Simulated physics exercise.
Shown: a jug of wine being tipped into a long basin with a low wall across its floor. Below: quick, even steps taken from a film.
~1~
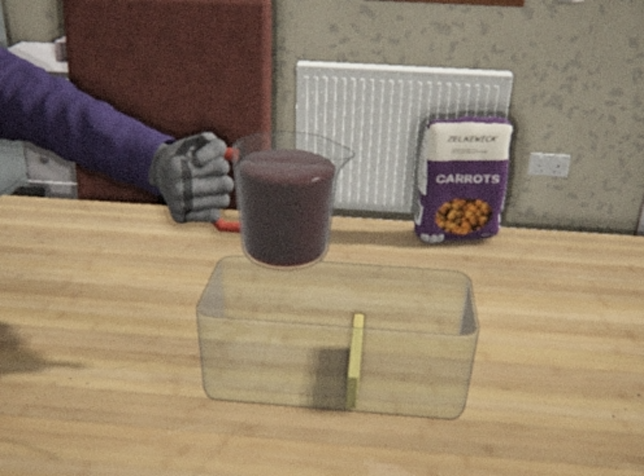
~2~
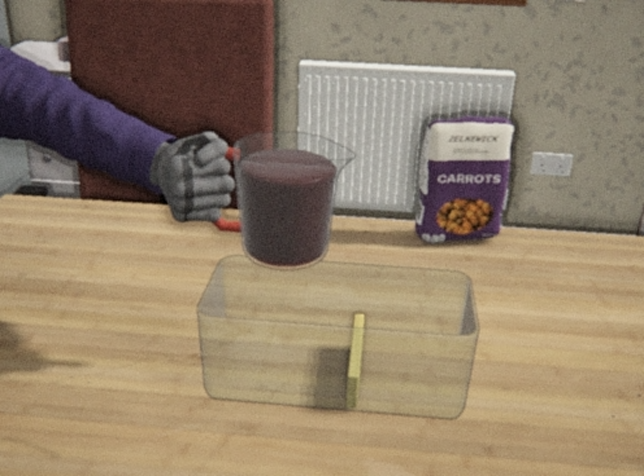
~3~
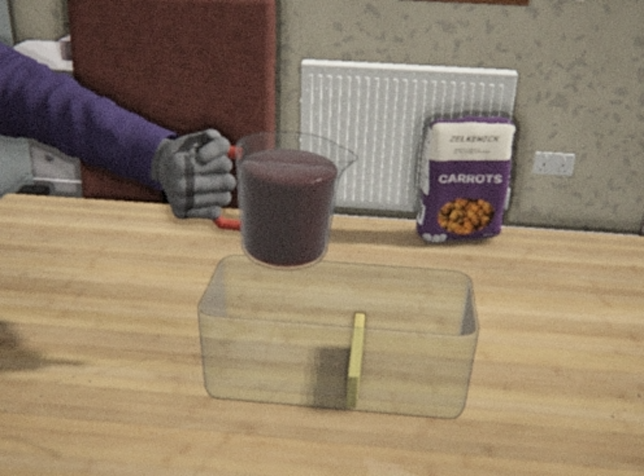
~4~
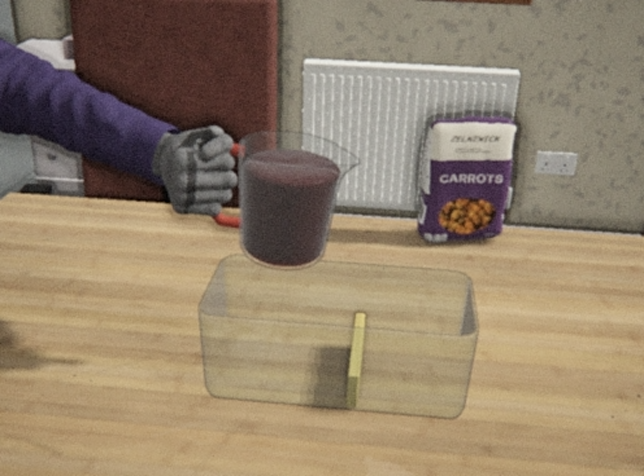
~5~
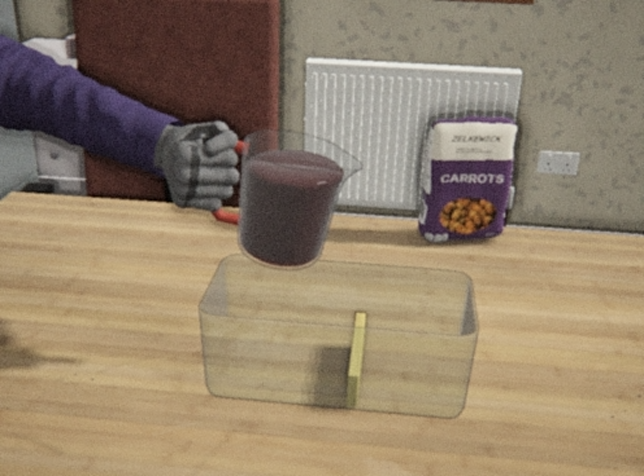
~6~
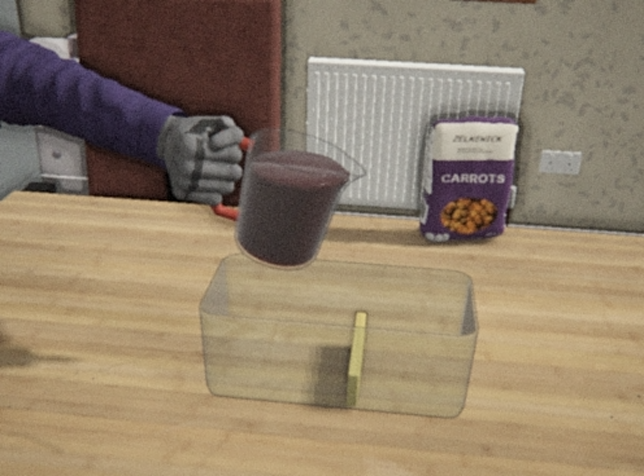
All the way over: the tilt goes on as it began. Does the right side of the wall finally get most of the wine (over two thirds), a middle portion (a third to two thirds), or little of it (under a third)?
It gets most of it.
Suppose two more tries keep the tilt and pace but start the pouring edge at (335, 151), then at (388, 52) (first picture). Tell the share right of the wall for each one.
Roughly 70 percent on the first try and 60 percent on the second.
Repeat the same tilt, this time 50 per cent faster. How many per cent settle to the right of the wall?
I'd estimate about 85 percent ends up there.
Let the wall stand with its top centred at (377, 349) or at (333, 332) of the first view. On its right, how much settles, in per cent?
Roughly 60 per cent, and 95 per cent.
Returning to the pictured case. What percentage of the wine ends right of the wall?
Something like 85 per cent, roughly.
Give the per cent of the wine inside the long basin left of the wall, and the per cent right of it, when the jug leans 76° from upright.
0 per cent left, 10 per cent right.
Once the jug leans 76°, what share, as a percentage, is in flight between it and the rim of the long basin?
Roughly 20 %.
A moment on, the jug is tipped on its side and 73 per cent is still to pour, 0 is left of the wall and 10 right of it.
Next, the jug is tipped right over and 17 per cent is still to pour, 4 is left of the wall and 68 right of it.
Then the jug is tipped right over and 1 per cent is still to pour, 11 is left of the wall and 88 right of it.
Later the jug is tipped right over and 0 per cent is still to pour, 12 is left of the wall and 87 right of it.
In the end 12 per cent lies left of the wall, 87 right of it and 1 outside.
